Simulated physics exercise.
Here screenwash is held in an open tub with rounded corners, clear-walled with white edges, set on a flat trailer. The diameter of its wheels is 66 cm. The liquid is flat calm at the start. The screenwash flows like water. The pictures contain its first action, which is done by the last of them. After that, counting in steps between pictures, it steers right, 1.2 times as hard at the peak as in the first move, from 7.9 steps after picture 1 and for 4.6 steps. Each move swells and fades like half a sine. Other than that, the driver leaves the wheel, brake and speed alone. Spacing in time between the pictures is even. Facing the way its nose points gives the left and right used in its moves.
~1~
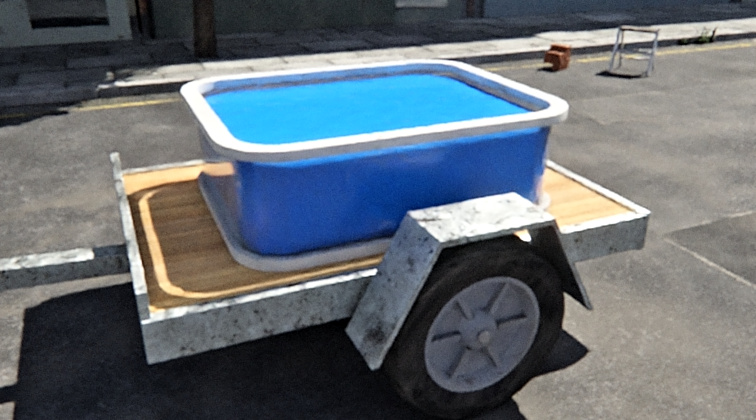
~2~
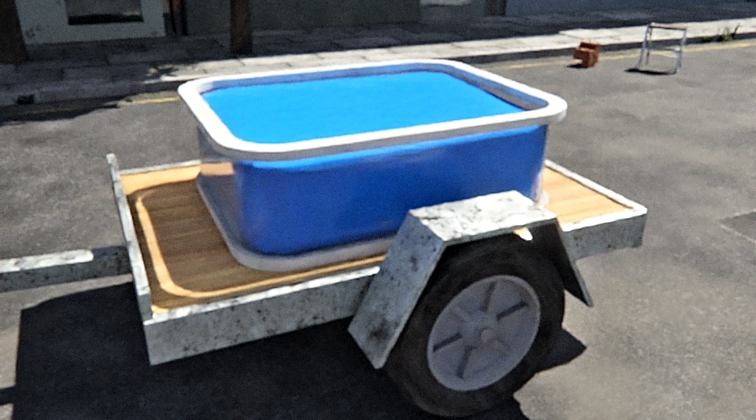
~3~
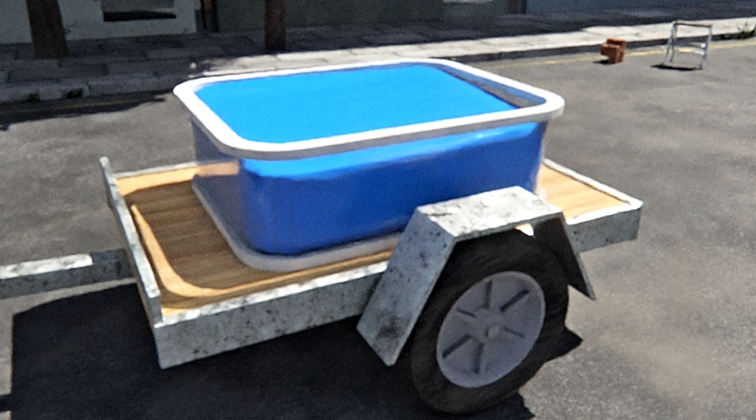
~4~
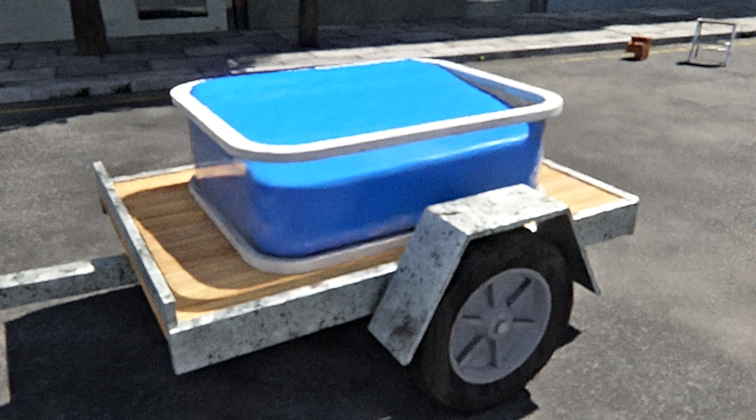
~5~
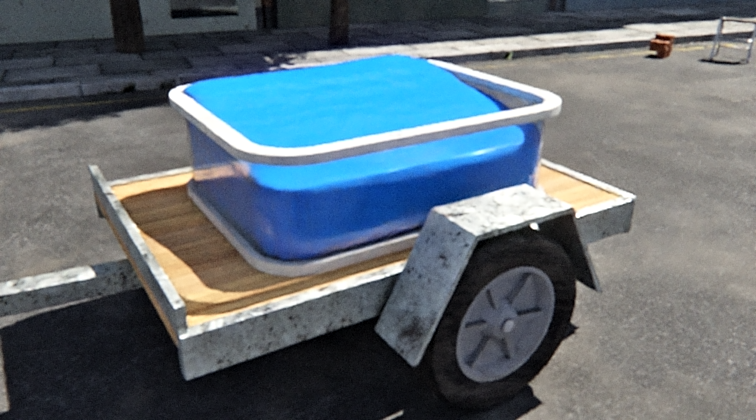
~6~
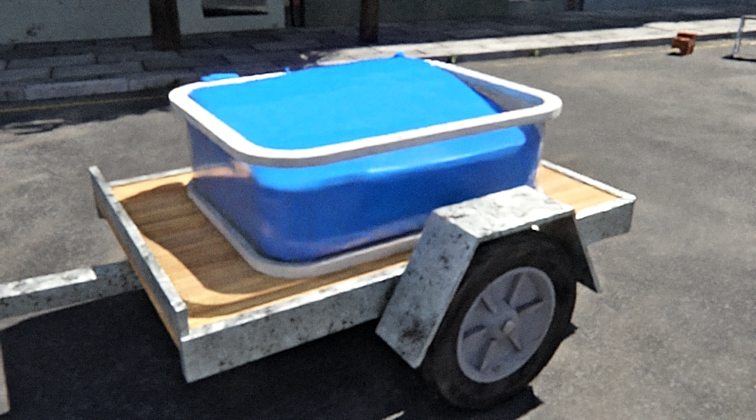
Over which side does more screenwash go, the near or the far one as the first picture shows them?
More slops out at the front of the picture.
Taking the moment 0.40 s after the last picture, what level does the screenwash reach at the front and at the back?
Close to 34 cm at the front end and 32 cm at the back end.
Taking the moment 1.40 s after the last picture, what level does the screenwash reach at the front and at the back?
Reading: About 34 cm in front, about 30 cm behind.
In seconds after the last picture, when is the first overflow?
I'd put it close to 0.3 seconds.
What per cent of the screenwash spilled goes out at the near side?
Roughly 60 in a hundred.
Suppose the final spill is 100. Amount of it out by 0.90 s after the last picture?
I'd say somewhere near 40 per cent.
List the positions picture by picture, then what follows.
The screenwash reaches (261, 148) at the front end; it reaches (522, 114) at the back end; no slope yet; the front is on the left, levels are read along the near wall; a wheel hub at (490, 342), in the first frame.
The screenwash reaches (263, 161) at the front end; it reaches (521, 113) at the back end; it is heaped 2° towards the far side, in the second frame.
The screenwash reaches (266, 154) at the front end; it reaches (518, 116) at the back end; it is heaped 5° towards the far side, in the third frame.
The screenwash reaches (274, 168) at the front end; it reaches (516, 119) at the back end; it is heaped 9° towards the far side, in the fourth frame.
The screenwash reaches (279, 174) at the front end; it reaches (514, 124) at the back end; it is heaped 12° towards the far side, in the fifth frame.
The screenwash reaches (280, 173) at the front end; it reaches (515, 126) at the back end; it is heaped 11° towards the far side; a wheel hub at (515, 331), in the sixth frame.
Then, 0.40 s later than the final frame, it stands 32 cm high behind and 33 cm in front; 1 per cent has gone over the far side.
Then, 0.90 s later than the final frame, it stands 31 cm high behind and 30 cm in front; 2 per cent has gone mostly over the near side, some over the far side.
Then, 1.40 s later than the final frame, it stands 31 cm high behind and 34 cm in front; 4 per cent has gone over the near side, a little elsewhere.
Then, 3.89 s later than the final frame, 6 per cent has gone mostly over the near side, some over the far side; the near side has passed 4 per cent and the far side 2.
